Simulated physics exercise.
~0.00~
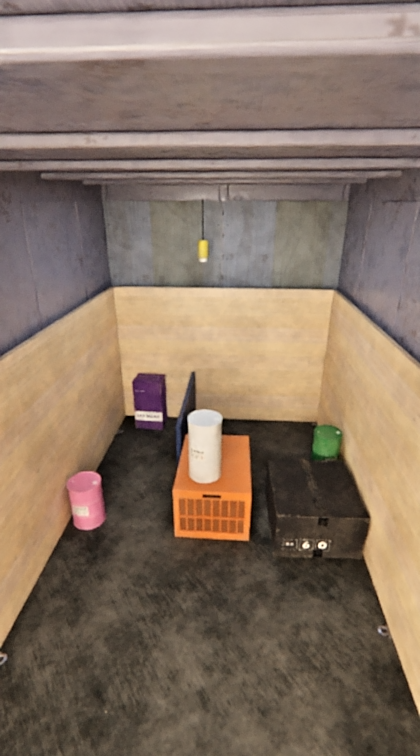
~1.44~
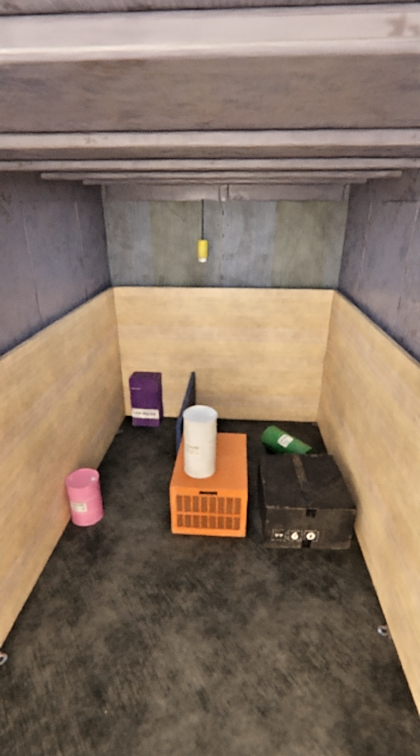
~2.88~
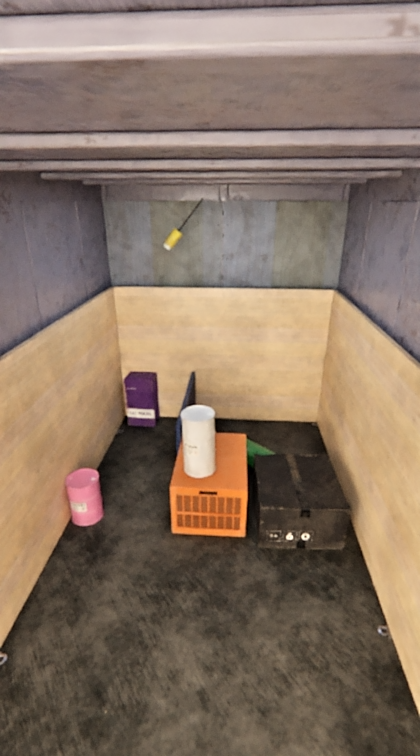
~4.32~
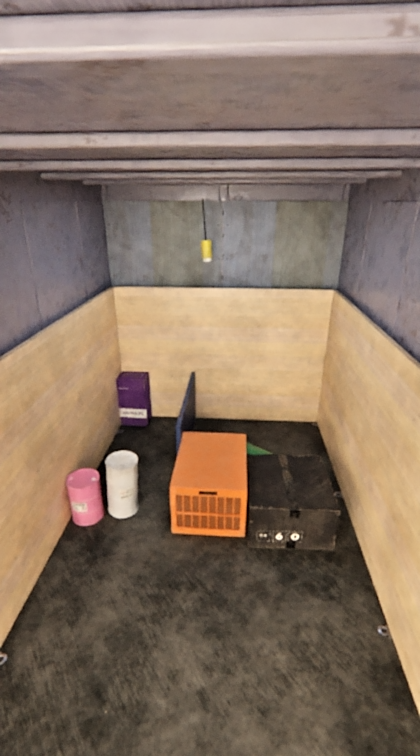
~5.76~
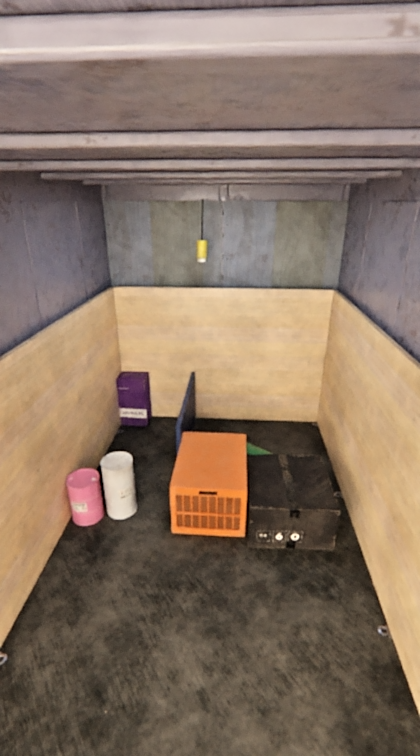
Orange chest staying put in a load bay as a green canister topples and slides left and a white canister drops off it.
